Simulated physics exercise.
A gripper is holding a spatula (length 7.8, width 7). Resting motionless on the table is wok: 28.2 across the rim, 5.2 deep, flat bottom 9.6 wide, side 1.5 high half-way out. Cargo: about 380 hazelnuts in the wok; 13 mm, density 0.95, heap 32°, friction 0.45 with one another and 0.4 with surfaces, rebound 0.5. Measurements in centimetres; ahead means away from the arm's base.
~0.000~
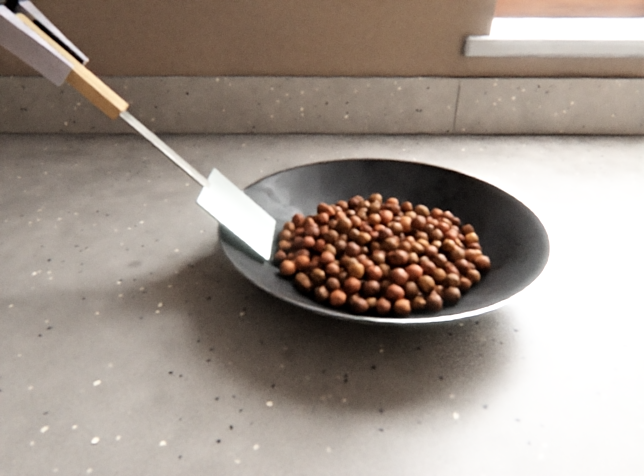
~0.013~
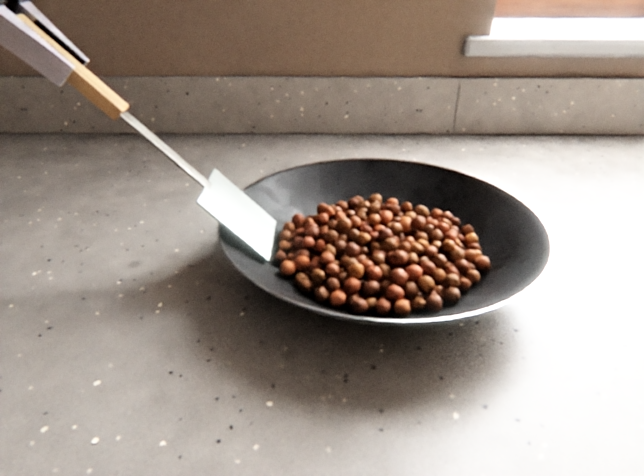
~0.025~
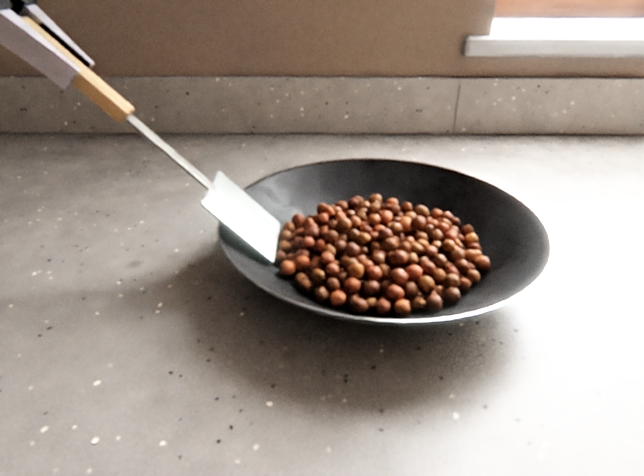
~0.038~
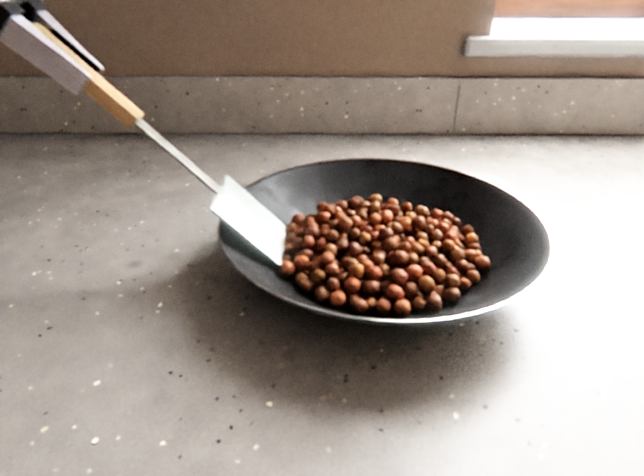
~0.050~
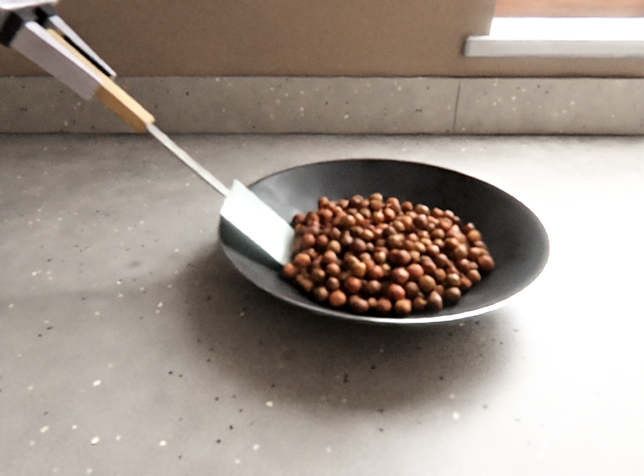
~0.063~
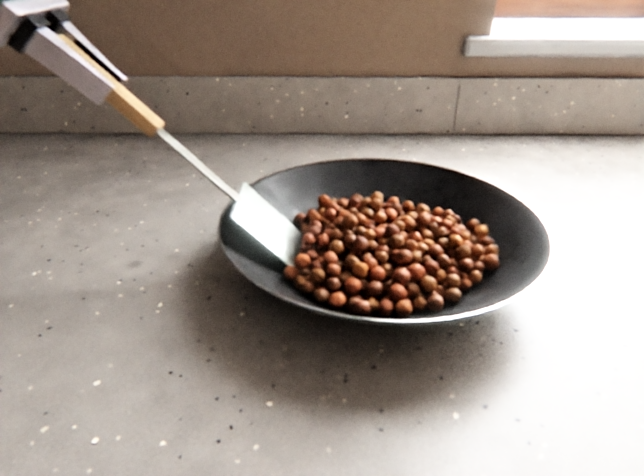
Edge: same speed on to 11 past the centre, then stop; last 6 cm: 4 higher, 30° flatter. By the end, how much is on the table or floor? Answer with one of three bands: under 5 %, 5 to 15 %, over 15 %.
Over 15 %.
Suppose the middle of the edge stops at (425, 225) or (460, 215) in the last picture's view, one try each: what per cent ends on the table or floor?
I'd say some 0 per cent, then some 0 per cent.
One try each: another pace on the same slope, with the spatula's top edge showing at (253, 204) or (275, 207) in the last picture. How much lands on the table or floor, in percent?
That comes to about 30 and about 40 percent, in that order.
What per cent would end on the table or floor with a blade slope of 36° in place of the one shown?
My guess is close to 25 per cent.
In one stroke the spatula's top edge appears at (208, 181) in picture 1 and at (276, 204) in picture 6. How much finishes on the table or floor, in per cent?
Around 40 per cent finishes there.
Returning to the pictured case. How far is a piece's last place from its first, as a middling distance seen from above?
Roughly 4 centimetres.
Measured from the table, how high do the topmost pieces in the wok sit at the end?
It reaches roughly 5.5 cm.
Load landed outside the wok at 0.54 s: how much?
It is near 15 percent.
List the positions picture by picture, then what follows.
In the first picture, spatula top edge at (205, 184), sloping 46°; upper third of the load around (379, 237), from x 280 to 480, top at y 200; 379 in the wok.
In the second picture, spatula top edge at (206, 184), sloping 46°; upper third of the load around (379, 237), from x 280 to 480, top at y 200.
In the third picture, spatula top edge at (210, 187), sloping 46°; upper third of the load around (379, 237), from x 280 to 480, top at y 200.
In the fourth picture, spatula top edge at (219, 191), sloping 46°; upper third of the load around (379, 237), from x 285 to 480, top at y 200.
In the fifth picture, spatula top edge at (228, 195), sloping 46°; upper third of the load around (381, 236), from x 290 to 485, top at y 200.
In the sixth picture, spatula top edge at (237, 199), sloping 46°; upper third of the load around (383, 235), from x 290 to 490, top at y 200; 379 in the wok.
By 0.17 s, sloping 46°, highest piece 5 above the table; 379 in the wok.
By 0.28 s, sloping 39°, highest piece 7 above the table; 379 in the wok.
By 0.54 s, sloping 16°, highest piece 8 above the table; 294 in the wok, 65 on the table or floor, 20 on the blade or in flight.
By 1.59 s, sloping 16°, highest piece 5 above the table; 293 in the wok, 86 on the table or floor.
Final count, 293 in the wok, 86 on the table or floor. That is 23 % on the table or floor.
